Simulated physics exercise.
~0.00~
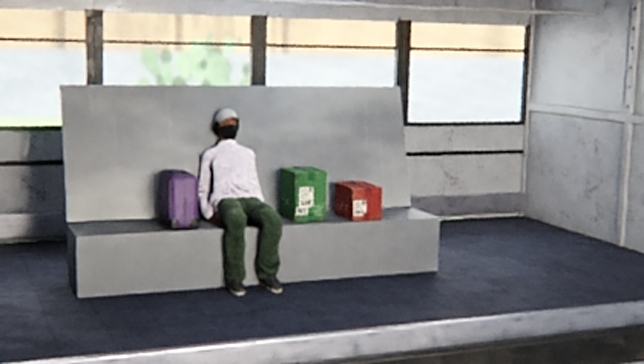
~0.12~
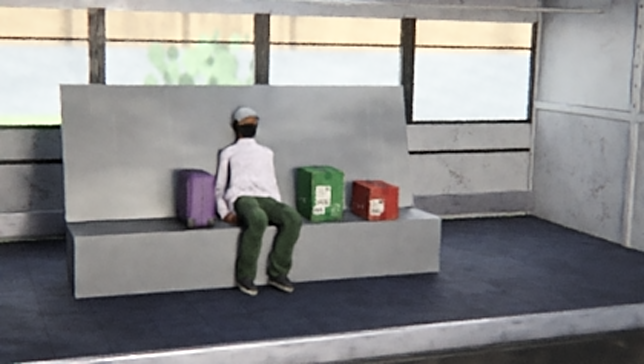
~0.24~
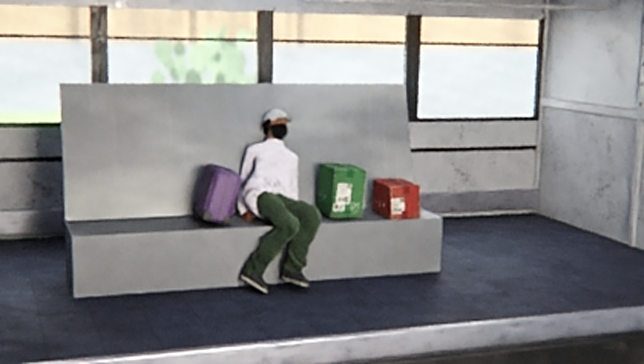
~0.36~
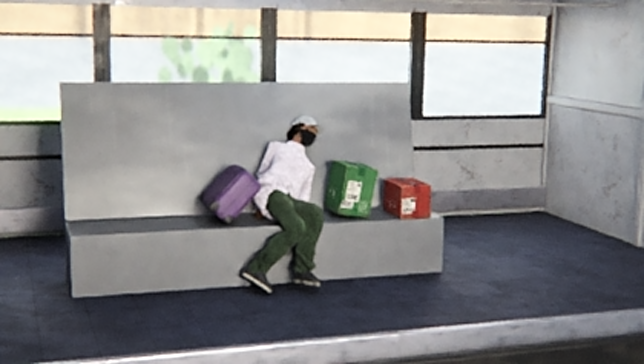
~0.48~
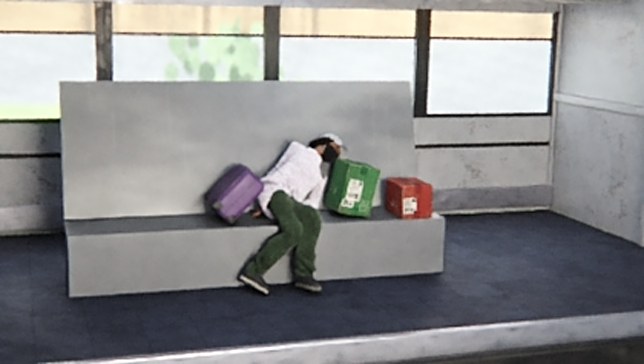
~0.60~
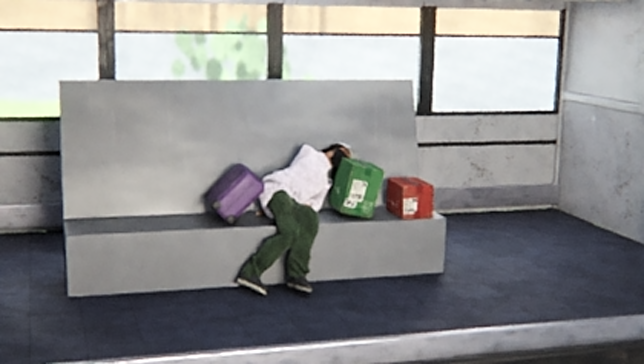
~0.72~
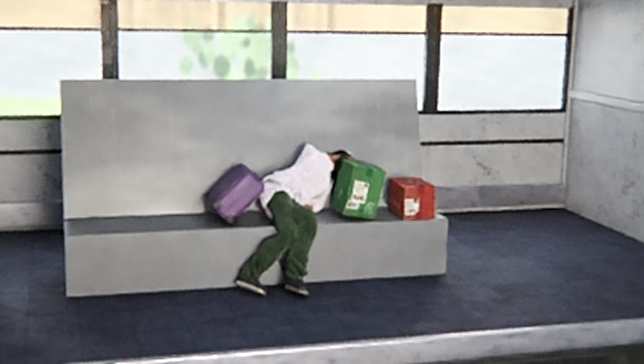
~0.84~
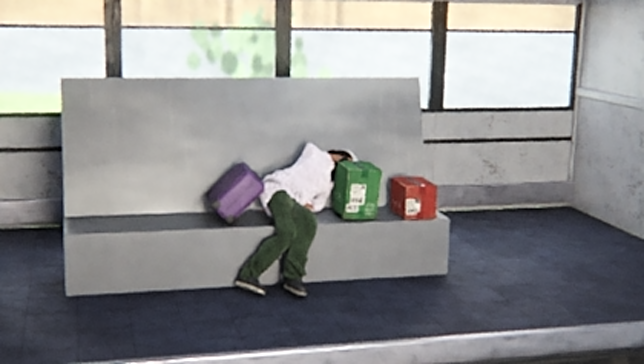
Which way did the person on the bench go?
The person went to the right, slumping over toward the green pack.
